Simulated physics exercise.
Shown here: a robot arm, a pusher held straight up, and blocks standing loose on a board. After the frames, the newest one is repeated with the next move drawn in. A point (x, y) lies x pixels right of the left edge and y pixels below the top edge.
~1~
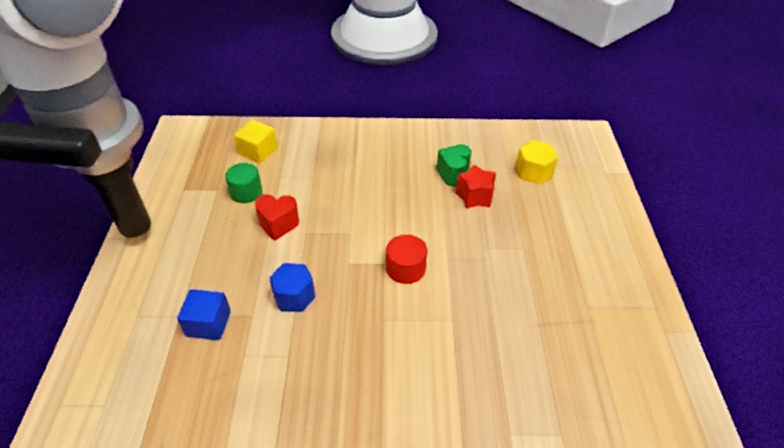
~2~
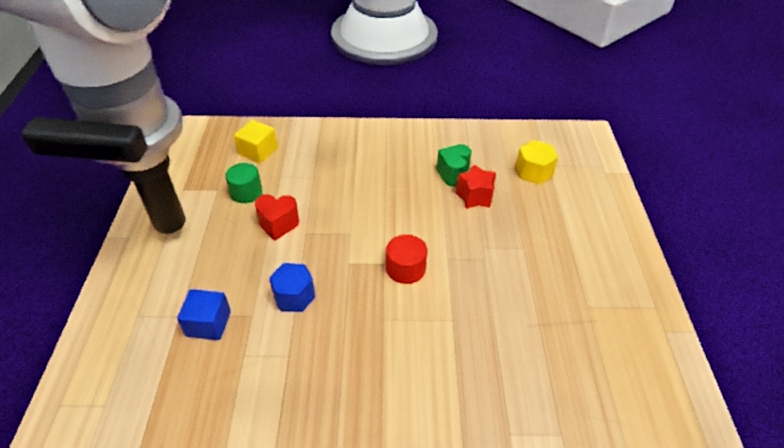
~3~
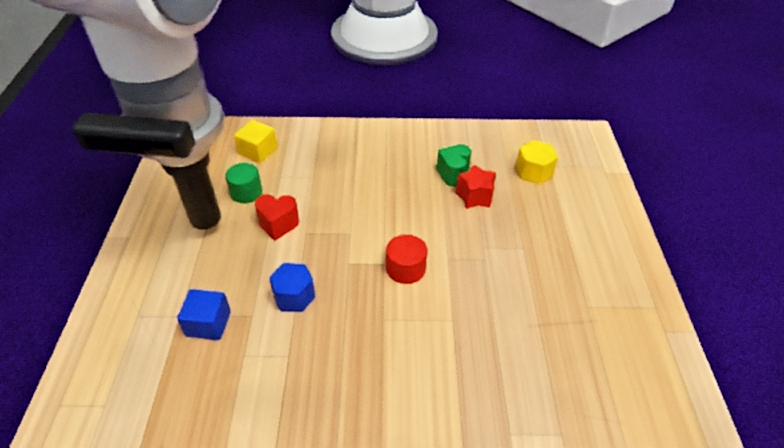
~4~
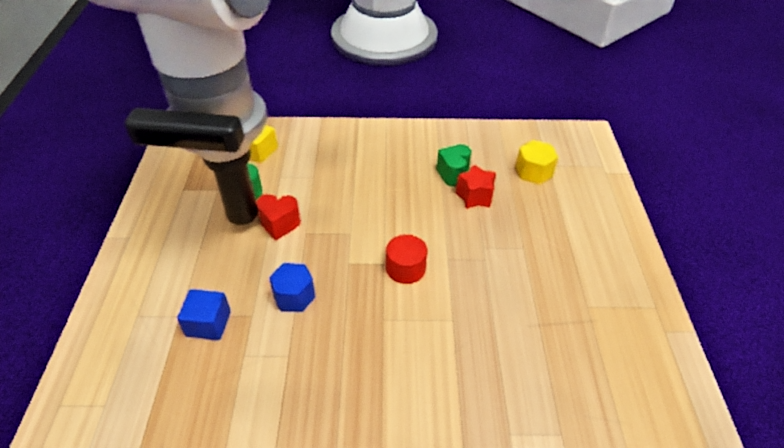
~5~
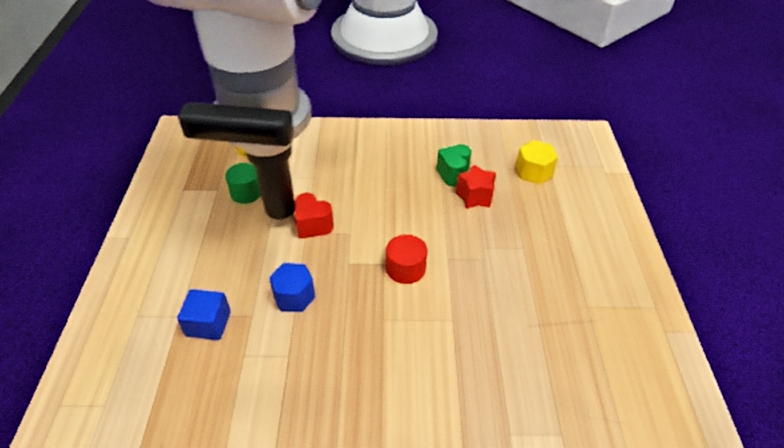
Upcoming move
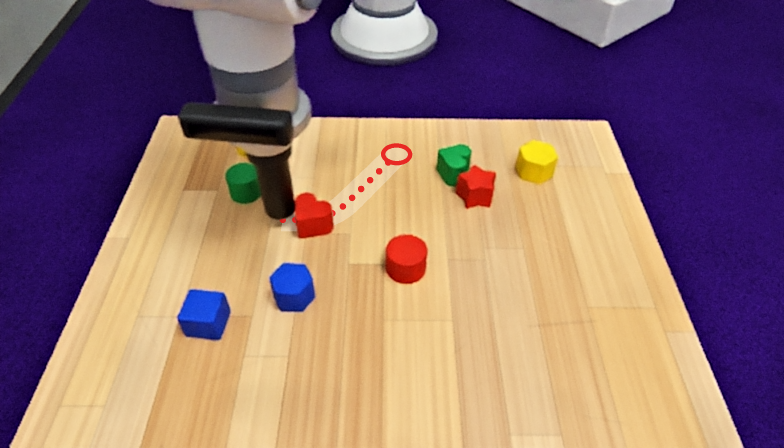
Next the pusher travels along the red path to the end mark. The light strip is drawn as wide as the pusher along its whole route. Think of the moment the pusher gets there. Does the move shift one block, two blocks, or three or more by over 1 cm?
In total, one block gets moved by over 1 cm.
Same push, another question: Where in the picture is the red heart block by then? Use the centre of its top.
Pixel (351, 211).
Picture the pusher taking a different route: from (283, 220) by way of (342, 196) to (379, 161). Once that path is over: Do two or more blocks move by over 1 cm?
Final answer: No.
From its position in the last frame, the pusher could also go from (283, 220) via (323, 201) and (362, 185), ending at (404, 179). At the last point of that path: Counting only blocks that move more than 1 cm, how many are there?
My answer is one.
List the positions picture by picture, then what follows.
The first frame shows pusher's lower end (136, 228); green circular block (242, 173); red heart block (275, 205).
The second frame shows pusher (171, 224); blocks still.
The third frame shows pusher (206, 220); blocks still.
The fourth frame shows pusher (243, 215); blocks still.
The fifth frame shows pusher (281, 210); green circular block (242, 173); red heart block (311, 206).
Drawn move, from (283, 220) through (336, 212) and (368, 182) to (397, 154).
The first path, step by step. One third of the way, pusher (335, 202); red heart block (351, 211), turned 65° clockwise.
Two thirds of the way, pusher (369, 171); red heart block (351, 211), turned 65° clockwise.
At the end, pusher (397, 144); green circular block still; red heart block (351, 211), turned 65° clockwise.
